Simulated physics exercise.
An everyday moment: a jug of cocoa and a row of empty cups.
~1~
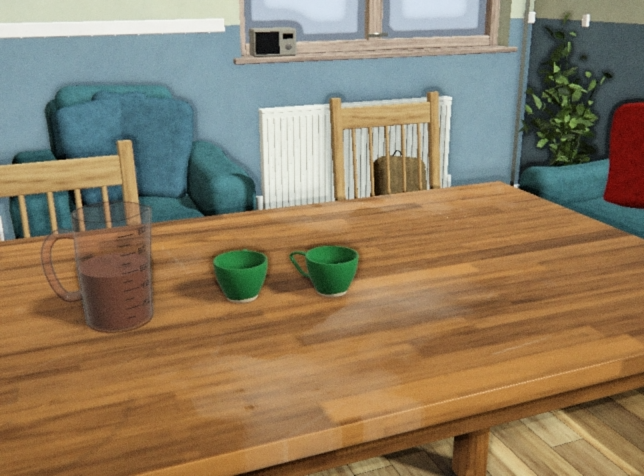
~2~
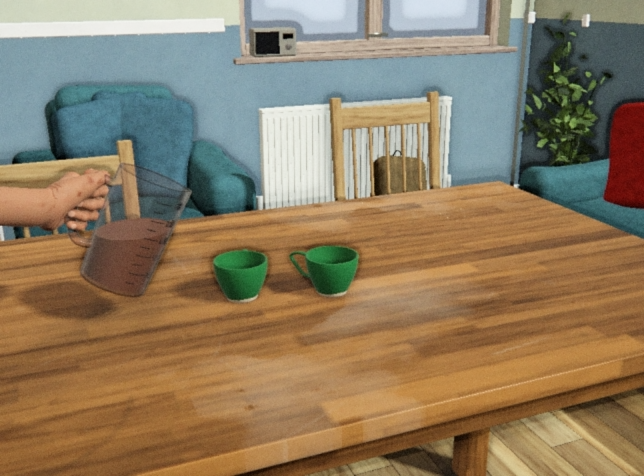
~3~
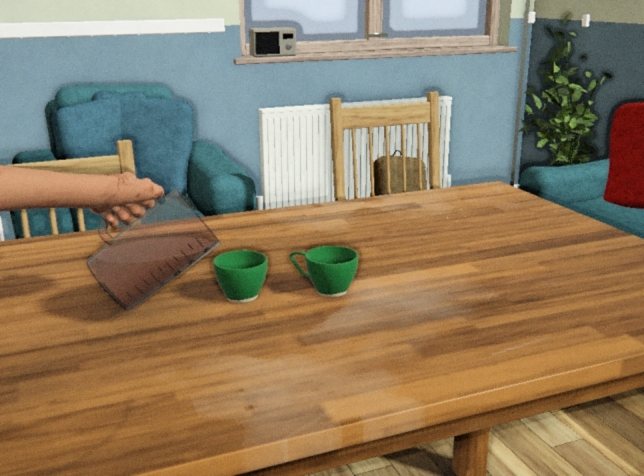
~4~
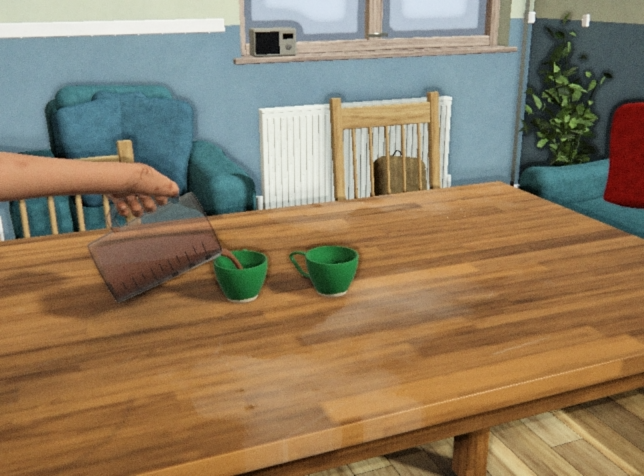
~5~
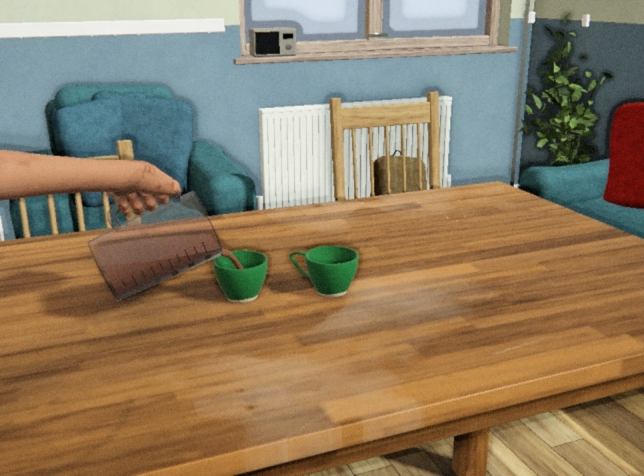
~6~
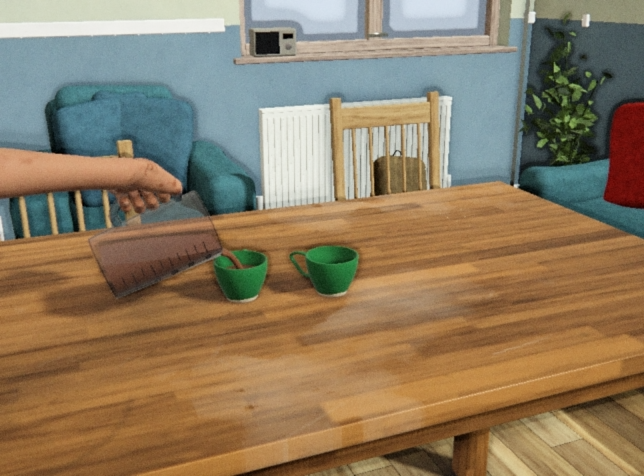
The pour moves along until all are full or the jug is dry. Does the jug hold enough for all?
It is enough.
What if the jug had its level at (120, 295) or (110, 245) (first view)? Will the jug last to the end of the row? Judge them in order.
As listed: Too little, goes round.
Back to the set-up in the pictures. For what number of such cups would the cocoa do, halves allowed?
About 3.0.
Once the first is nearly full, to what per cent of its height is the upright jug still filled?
Near 35 in a hundred.
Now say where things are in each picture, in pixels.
In the first picture, before the pour; jug (114, 264) about half full; two cups, the last at (332, 271).
In the second picture, the jug is on its way; jug (134, 228) tipped 25° with all of its load; the first is empty.
In the third picture, the cocoa nears the lip; jug (156, 249) tipped 55° with all of its load; two cups, the last at (332, 271).
In the fourth picture, pouring; jug (158, 246) tipped 70° with nearly all of its load; the first is about a third full.
In the fifth picture, pouring; jug (158, 245) tipped 70° with nearly all of its load; two cups, the last at (332, 271).
In the sixth picture, pouring; jug (159, 244) tipped 70° with about three quarters of its load; the first is about two thirds full.
A moment on, the first is about three quarters full.
Further on, the first is done and the jug has about two thirds of its load.
When it is over, both are full and about a third of the cocoa is over.
